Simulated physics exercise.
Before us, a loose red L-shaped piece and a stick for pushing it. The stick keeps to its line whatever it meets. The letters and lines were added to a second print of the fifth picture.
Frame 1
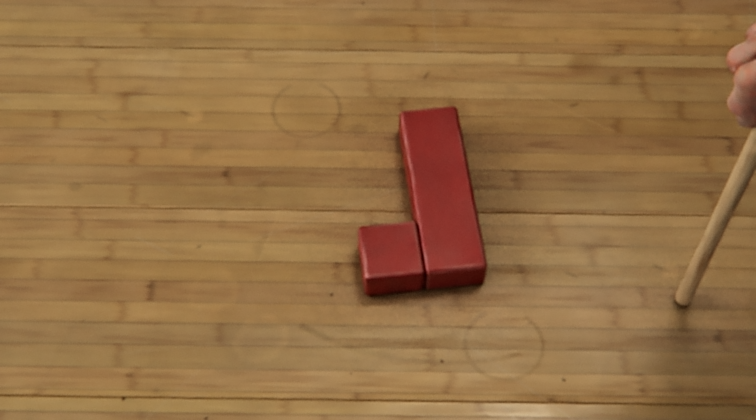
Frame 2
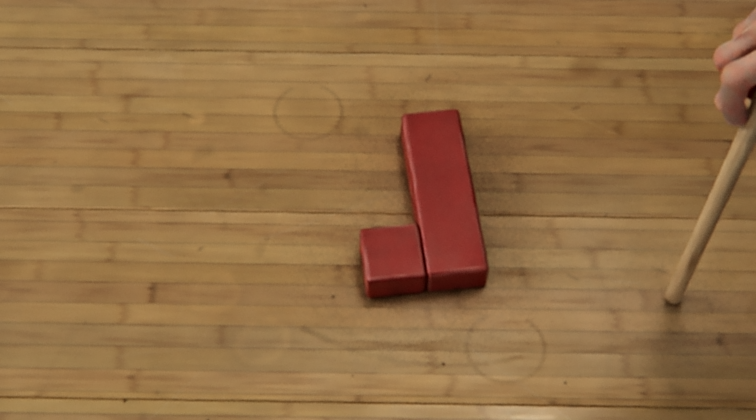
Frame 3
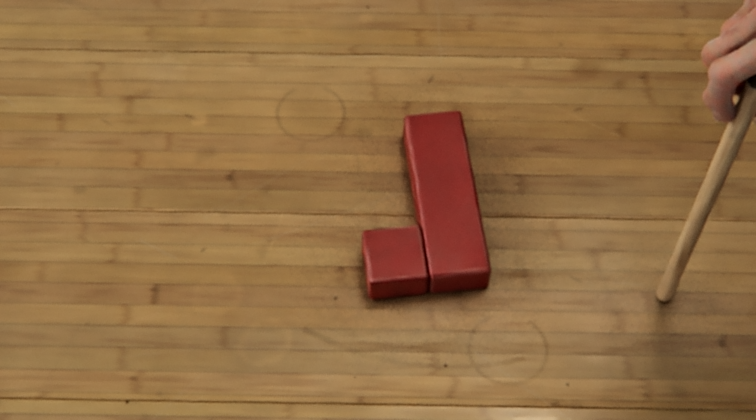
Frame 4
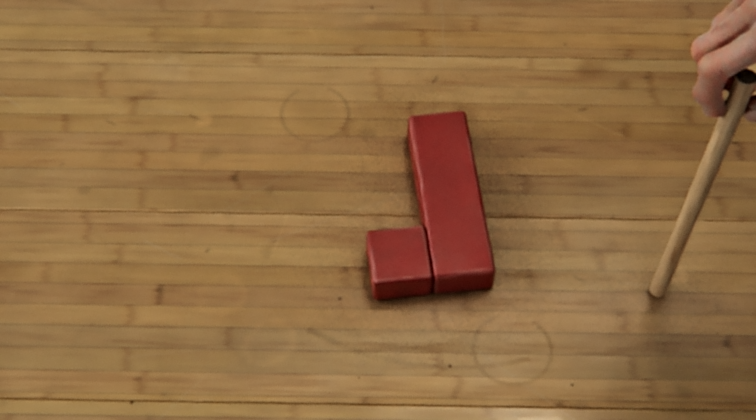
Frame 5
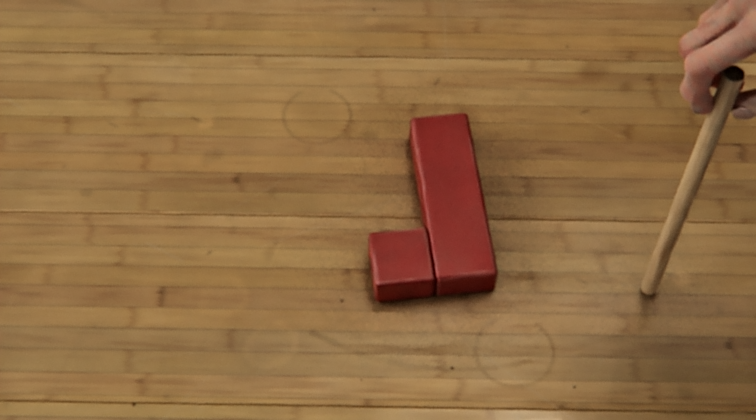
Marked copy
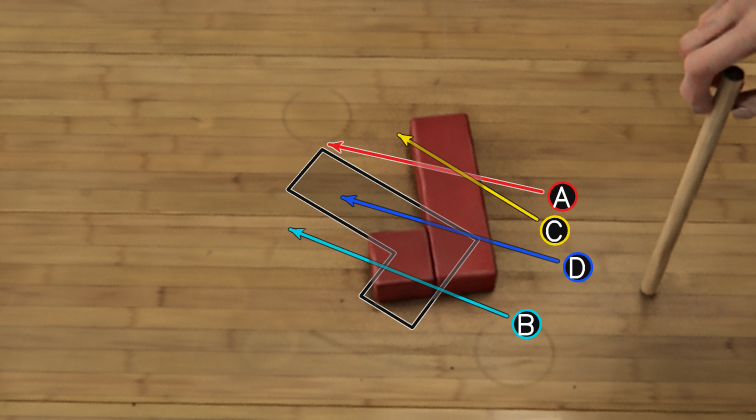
A red L-shaped piece lies on wood while a hand moves a stick slightly left.
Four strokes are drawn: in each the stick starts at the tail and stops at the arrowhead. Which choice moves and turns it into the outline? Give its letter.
A is the one.
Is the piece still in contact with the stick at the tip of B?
At the end, no.
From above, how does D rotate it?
Clockwise.
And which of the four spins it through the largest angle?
A.
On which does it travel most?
That is D.
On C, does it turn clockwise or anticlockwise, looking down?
On that stroke, anticlockwise.
On the marked copy, A from (542, 192) to (329, 144); B from (507, 316) to (290, 229); C from (537, 219) to (399, 135); D from (558, 261) to (342, 197).
Taking A. A third of the way, foot of the stick (464, 176), piece (439, 191).
Two thirds of the way, foot of the stick (389, 159), piece (395, 190).
When it is over, foot of the stick (329, 146), piece (380, 195); it fills the outline.
As for the rest, B leaves the piece out of the outline, at (438, 162); C leaves the piece out of the outline, at (412, 185); D leaves the piece out of the outline, at (312, 148).
